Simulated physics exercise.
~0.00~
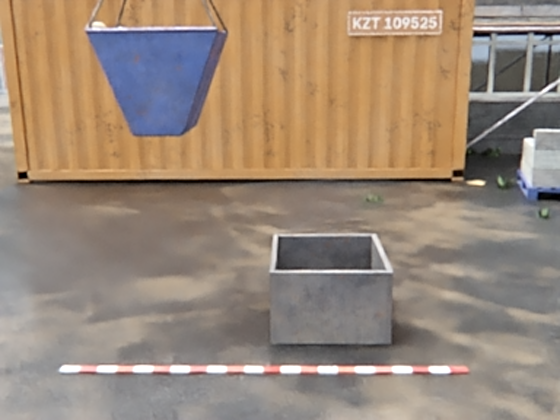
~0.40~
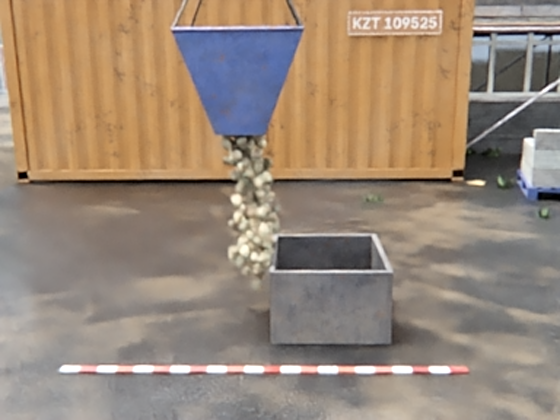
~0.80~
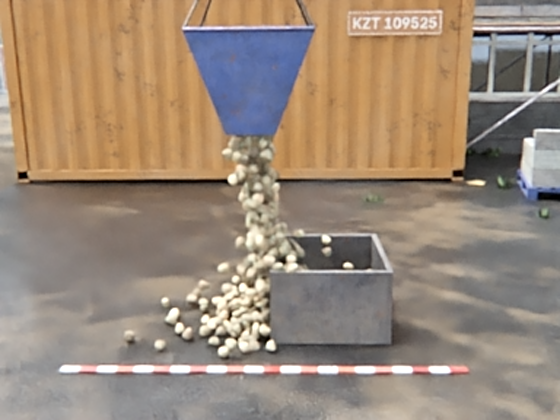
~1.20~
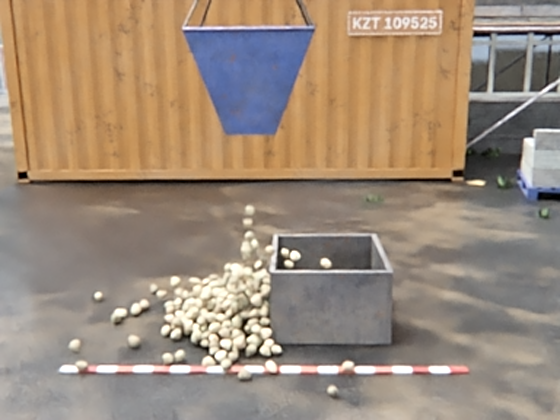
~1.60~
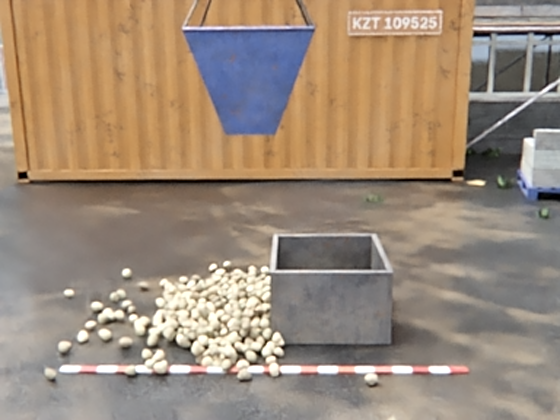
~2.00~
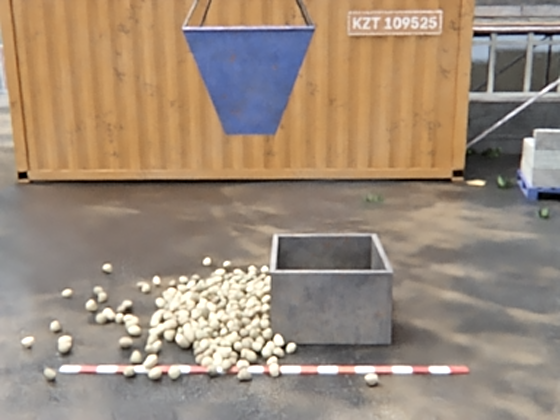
A blue crane skip moving right and pouring pale cobbles over a grey bin's left edge, most ending heaped on the ground.
